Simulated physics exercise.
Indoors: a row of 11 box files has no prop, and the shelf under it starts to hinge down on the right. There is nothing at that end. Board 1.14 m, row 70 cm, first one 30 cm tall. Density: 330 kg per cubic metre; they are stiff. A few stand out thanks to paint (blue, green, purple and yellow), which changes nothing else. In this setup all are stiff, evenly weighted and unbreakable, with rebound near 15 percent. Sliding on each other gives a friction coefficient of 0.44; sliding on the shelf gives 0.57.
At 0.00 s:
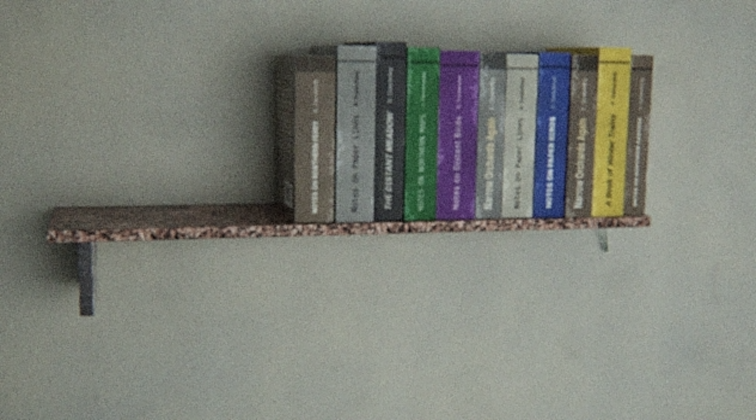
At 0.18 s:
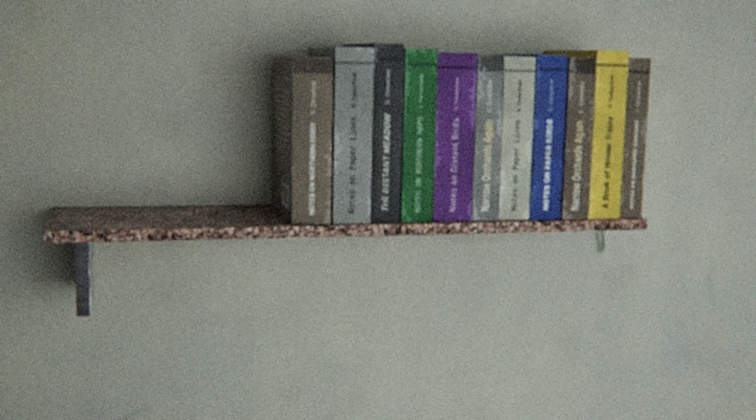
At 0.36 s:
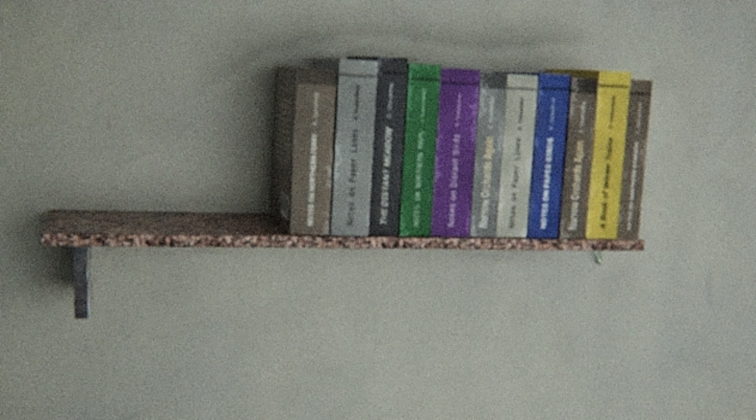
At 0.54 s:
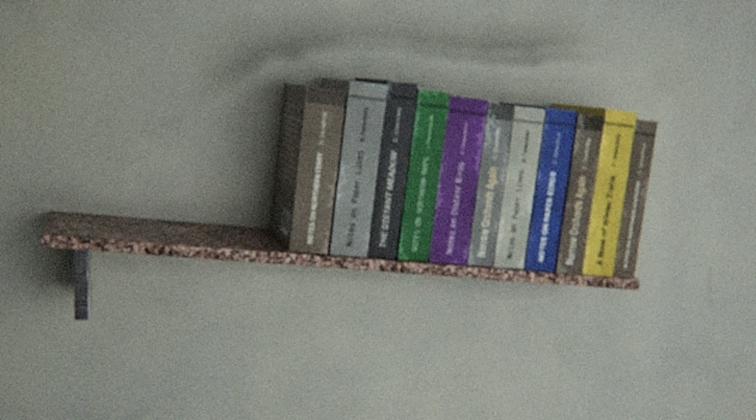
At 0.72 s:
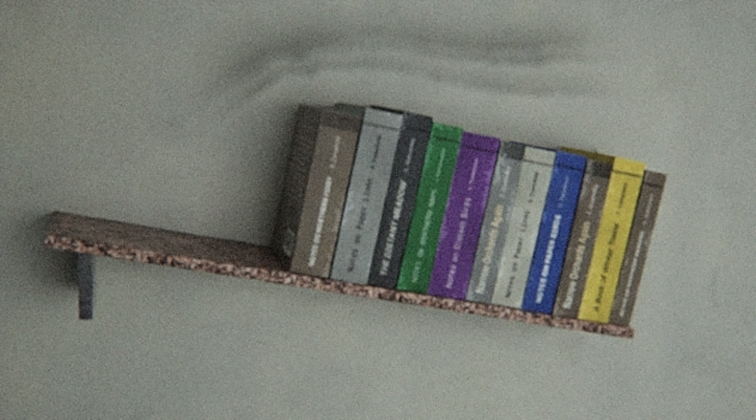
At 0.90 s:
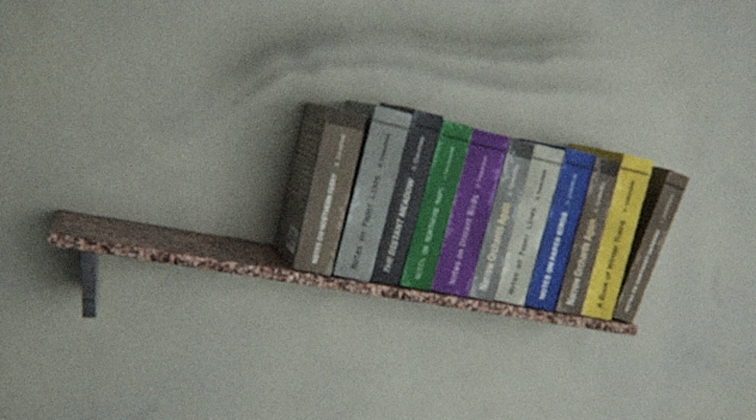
A shelf holding a row of books tilts down on the right, and some books lean.
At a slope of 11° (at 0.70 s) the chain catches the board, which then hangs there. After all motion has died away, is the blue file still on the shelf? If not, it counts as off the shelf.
No.
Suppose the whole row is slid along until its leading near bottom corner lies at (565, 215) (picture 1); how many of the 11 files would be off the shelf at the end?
With that change the number is 1.
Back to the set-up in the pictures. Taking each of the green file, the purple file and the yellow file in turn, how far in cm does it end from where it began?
Shift in cm - green: 20; purple: 30; yellow: 110.
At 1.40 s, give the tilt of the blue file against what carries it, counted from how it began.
Angle from initial pose, roughly 25 deg - estimate.
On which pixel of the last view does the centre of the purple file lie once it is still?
In the final image its middle is around (515, 239).
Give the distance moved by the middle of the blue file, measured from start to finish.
About 105 cm.
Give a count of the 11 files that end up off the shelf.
I count 4.
After 1.40 s, 1 of the 11 files off the shelf; blue file leaning 24°; yellow file leaning 53°.
After 1.88 s, 3 of the 11 files off the shelf; blue file on its side; yellow file on its side.
At rest (2.5 s), 4 of the 11 files off the shelf; blue file on its side; yellow file on its side; purple file leaning 59°.
